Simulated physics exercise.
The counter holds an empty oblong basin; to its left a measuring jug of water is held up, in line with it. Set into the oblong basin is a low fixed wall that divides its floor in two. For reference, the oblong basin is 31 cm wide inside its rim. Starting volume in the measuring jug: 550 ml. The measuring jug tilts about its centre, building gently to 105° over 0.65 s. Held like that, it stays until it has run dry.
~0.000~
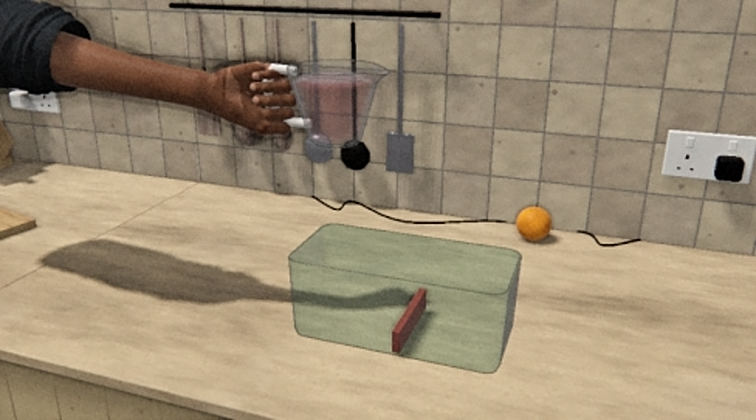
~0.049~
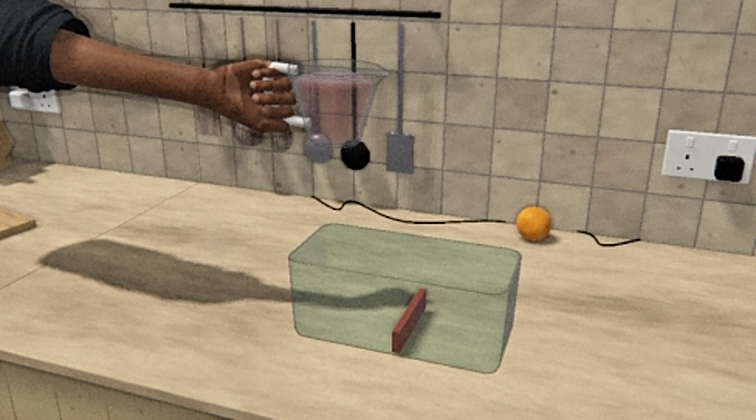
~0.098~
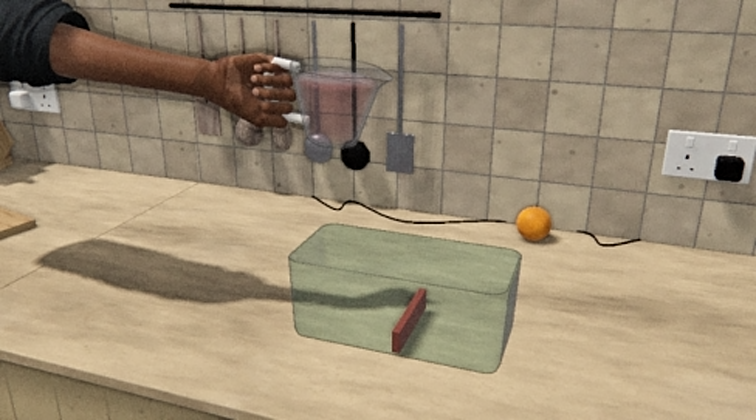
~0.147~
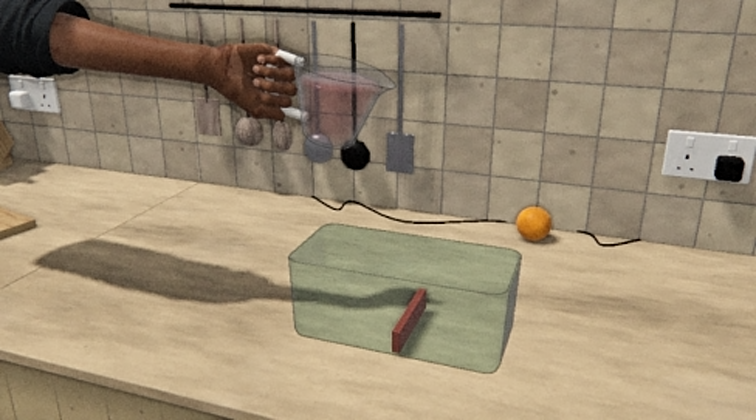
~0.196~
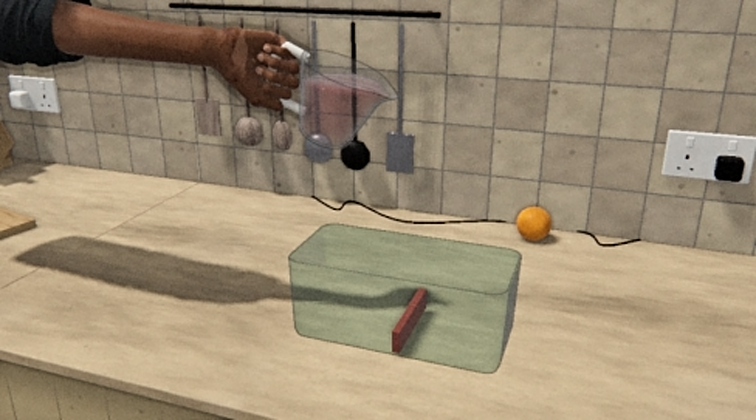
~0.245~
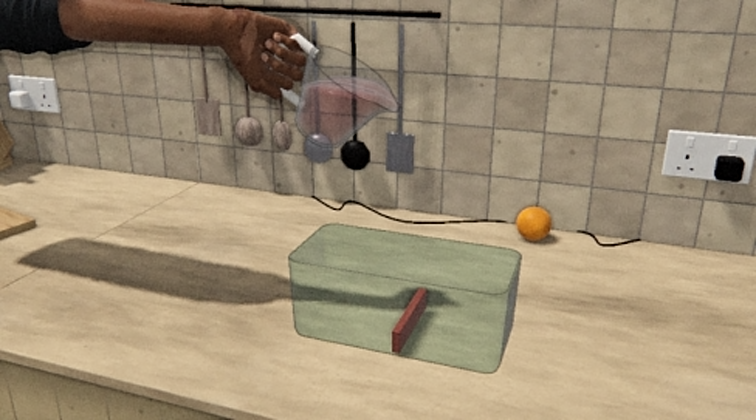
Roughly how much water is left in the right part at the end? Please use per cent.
Roughly 76 per cent is left in the right part.
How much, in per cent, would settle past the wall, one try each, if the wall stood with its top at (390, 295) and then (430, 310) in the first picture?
The first try gives 90 percent and the second 35 percent.
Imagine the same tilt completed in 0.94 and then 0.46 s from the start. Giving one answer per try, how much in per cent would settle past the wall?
First 80, then 65 per cent.
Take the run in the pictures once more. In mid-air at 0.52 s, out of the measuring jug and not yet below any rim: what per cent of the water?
At that moment, about 44 percent.
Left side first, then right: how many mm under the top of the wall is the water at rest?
I'd say some 28 mm on the left and some 12 mm on the right.
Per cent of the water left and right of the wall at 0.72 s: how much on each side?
I'd say some 10 in a hundred on the left and 72 on the right.
By 0.52 s the tilt is 94° and 34 per cent is still to pour, 0 is left of the wall and 22 right of it.
By 0.72 s the tilt is 105° and 2 per cent is still to pour, 11 is left of the wall and 71 right of it.
By 0.92 s the tilt is 105° and 0 per cent is still to pour, 19 is left of the wall and 77 right of it.
By 1.15 s the tilt is 105° and 0 per cent is still to pour, 21 is left of the wall and 76 right of it.
At rest 21 per cent lies left of the wall, 76 right of it and 4 outside.
